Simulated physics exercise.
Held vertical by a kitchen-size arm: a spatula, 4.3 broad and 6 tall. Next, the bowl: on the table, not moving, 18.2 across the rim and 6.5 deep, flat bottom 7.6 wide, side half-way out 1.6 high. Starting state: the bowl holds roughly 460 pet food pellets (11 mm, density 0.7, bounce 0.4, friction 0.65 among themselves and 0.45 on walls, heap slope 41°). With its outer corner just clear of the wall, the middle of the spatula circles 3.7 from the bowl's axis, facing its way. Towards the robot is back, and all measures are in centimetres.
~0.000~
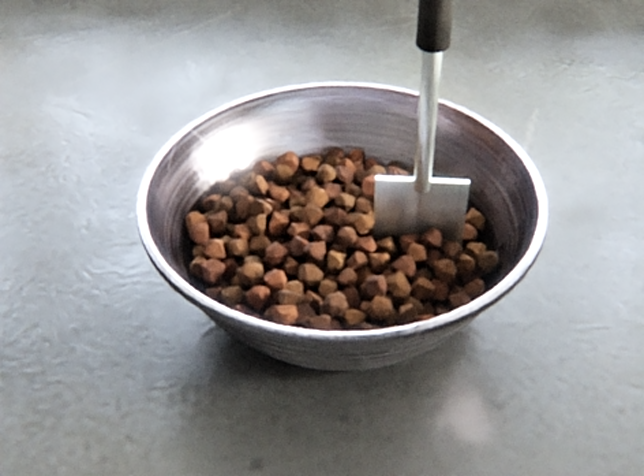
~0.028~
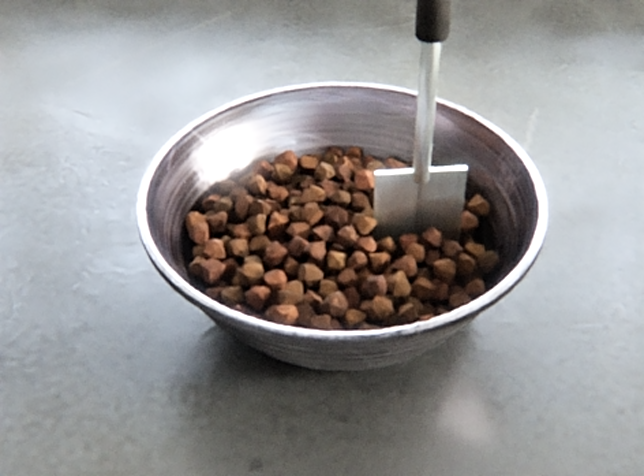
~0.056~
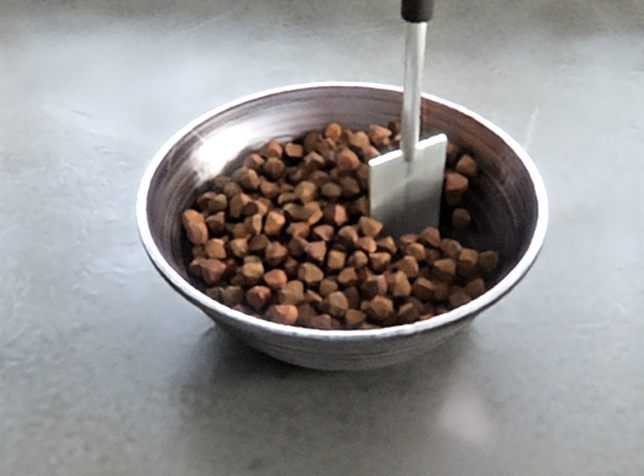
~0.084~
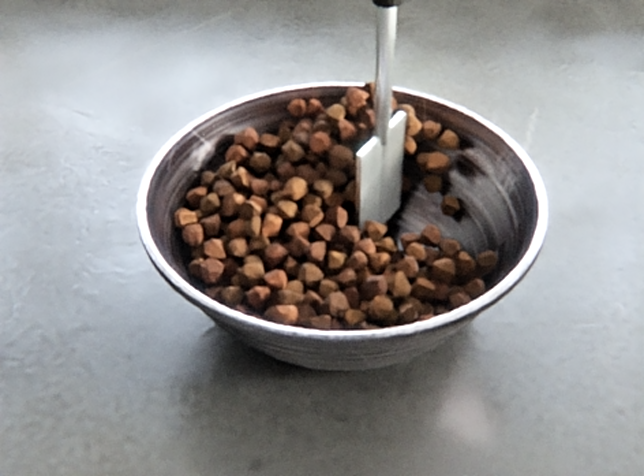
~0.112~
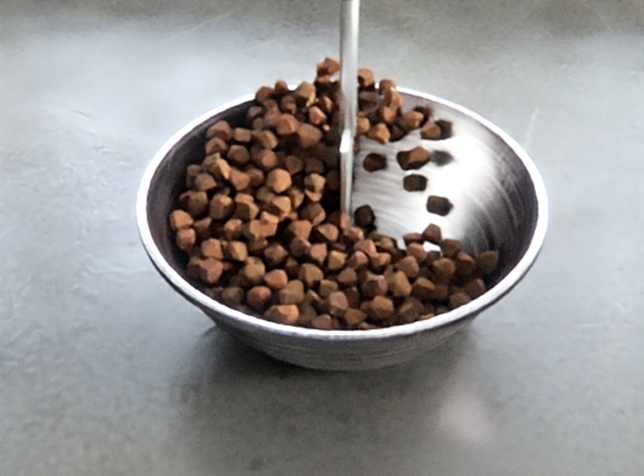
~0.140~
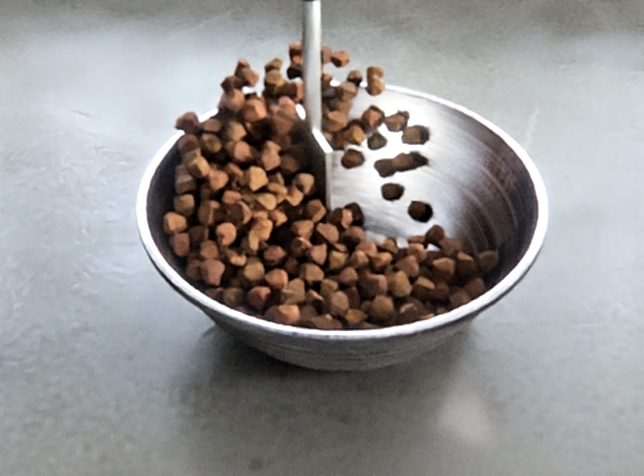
A flat metal spatula swept leftward around the back of a metal bowl of brown pellets, turning as it went and pushing them into a heap above the far rim, leaving the right side partly bare.
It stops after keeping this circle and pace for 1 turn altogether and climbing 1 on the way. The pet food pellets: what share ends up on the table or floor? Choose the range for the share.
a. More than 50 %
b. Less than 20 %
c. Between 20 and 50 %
Option c: Between 20 and 50 %.
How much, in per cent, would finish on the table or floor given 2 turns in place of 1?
I'd reckon near 50 per cent.
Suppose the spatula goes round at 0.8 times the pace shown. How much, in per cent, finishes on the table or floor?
Some 25 in a hundred.
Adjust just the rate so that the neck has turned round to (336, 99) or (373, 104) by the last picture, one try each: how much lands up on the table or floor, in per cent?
First try: About 30 %; second try: About 15 %.
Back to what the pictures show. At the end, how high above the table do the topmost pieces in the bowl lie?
6.5 cm, give or take.
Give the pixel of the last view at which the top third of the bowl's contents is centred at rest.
Near (418, 198).
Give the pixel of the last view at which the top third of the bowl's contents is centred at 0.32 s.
In the last picture it sits around (427, 264).
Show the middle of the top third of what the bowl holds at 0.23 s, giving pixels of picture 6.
I'd put it at around (228, 250).
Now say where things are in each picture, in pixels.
Spatula neck at (424, 153), 0° round; upper third of the load around (336, 235), from x 195 to 485, top at y 160; 462 in the bowl, in the first picture.
Spatula neck at (423, 144), 10° round; upper third of the load around (339, 224), from x 195 to 485, top at y 155, in the second picture.
Spatula neck at (410, 123), 35° round; upper third of the load around (334, 202), from x 195 to 485, top at y 130, in the third picture.
Spatula neck at (383, 107), 62° round; upper third of the load around (320, 177), from x 185 to 485, top at y 90, in the fourth picture.
Spatula neck at (348, 99), 89° round; upper third of the load around (292, 159), from x 180 to 485, top at y 65, in the fifth picture.
Spatula neck at (312, 101), 117° round; upper third of the load around (258, 153), from x 175 to 485, top at y 50; 459 in the bowl, 3 in flight or on the tool, in the sixth picture.
By 0.23 s, 206° round, highest piece 10 above the table; 410 in the bowl, 2 on the table or floor, 50 in flight or on the tool.
By 0.32 s, 296° round, highest piece 10 above the table; 349 in the bowl, 46 on the table or floor, 67 in flight or on the tool.
By 0.57 s, 0° round, highest piece 6 above the table; 304 in the bowl, 158 on the table or floor.
By 1.27 s, 0° round, highest piece 6 above the table; 304 in the bowl, 158 on the table or floor.
Final count, 304 in the bowl, 158 on the table or floor. That is 34 % on the table or floor.
